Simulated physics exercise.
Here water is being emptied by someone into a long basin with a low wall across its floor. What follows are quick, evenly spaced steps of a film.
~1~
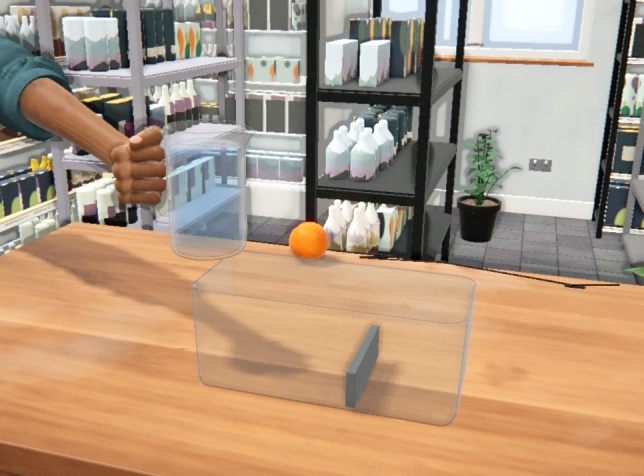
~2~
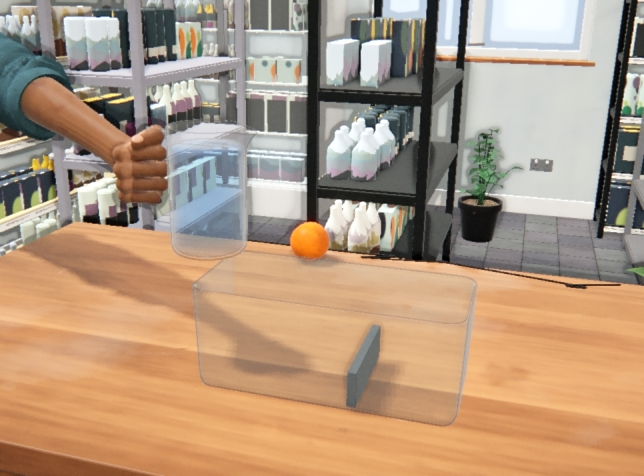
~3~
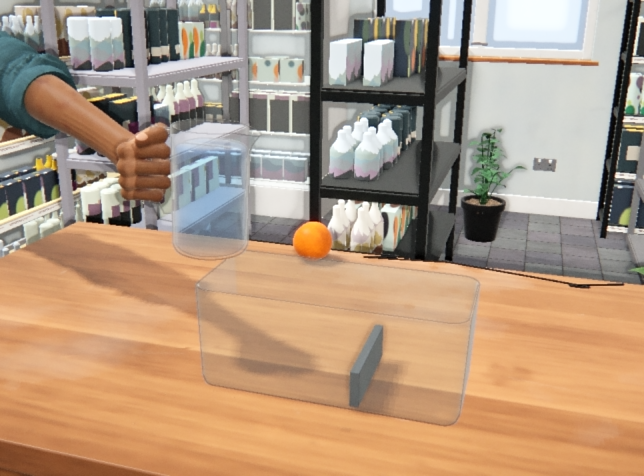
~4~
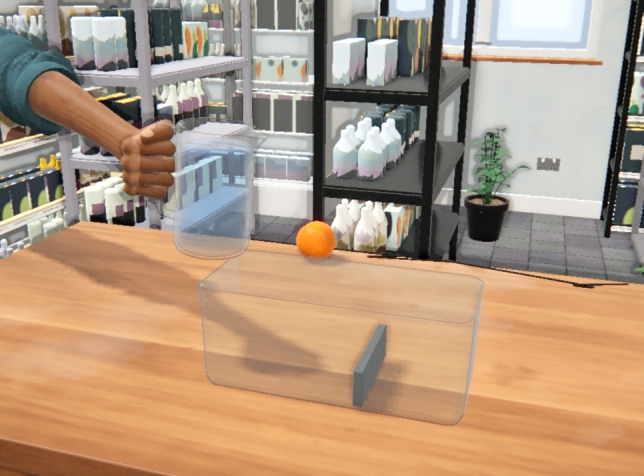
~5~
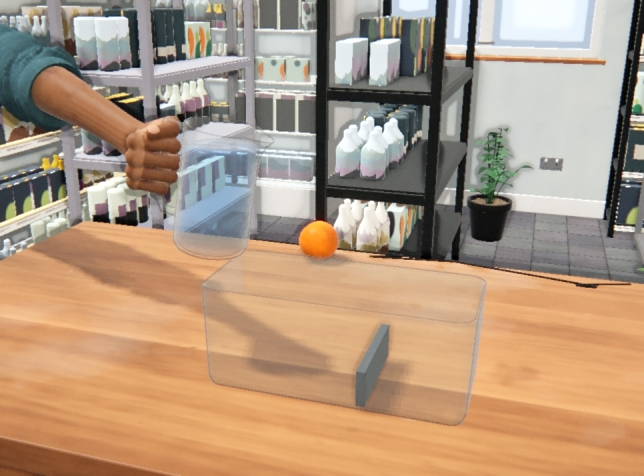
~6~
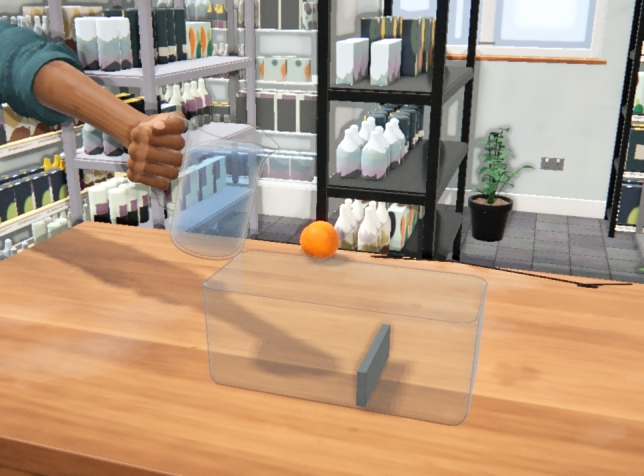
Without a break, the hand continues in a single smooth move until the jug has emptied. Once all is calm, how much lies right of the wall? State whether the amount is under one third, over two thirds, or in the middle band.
The amount is under one third.
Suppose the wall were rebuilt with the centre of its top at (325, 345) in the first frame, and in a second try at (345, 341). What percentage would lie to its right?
Record: Case 1 near 50 %, case 2 near 0 %.
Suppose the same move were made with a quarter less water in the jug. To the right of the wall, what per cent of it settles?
Roughly 5 percent.
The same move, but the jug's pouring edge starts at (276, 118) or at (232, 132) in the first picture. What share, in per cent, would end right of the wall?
One after the other: 10 %, 5 %.
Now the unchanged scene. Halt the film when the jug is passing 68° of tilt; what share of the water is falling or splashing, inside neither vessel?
That comes to near 10 percent.
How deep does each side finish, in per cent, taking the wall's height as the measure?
Left side: Approx. 60 %; right side: Approx. 0 %.
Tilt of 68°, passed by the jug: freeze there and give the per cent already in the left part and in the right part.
Near 5 in a hundred left, near 0 in a hundred right.
A moment on, the jug is tipped part way and 88 per cent is still to pour, 3 is left of the wall and 0 right of it.
Next, the jug is tipped on its side and 46 per cent is still to pour, 40 is left of the wall and 1 right of it.
Then the jug is tipped right over and 9 per cent is still to pour, 83 is left of the wall and 3 right of it.
Later the jug is tipped right over and 1 per cent is still to pour, 94 is left of the wall and 4 right of it.
In the end 95 per cent lies left of the wall, 4 right of it and 1 outside.
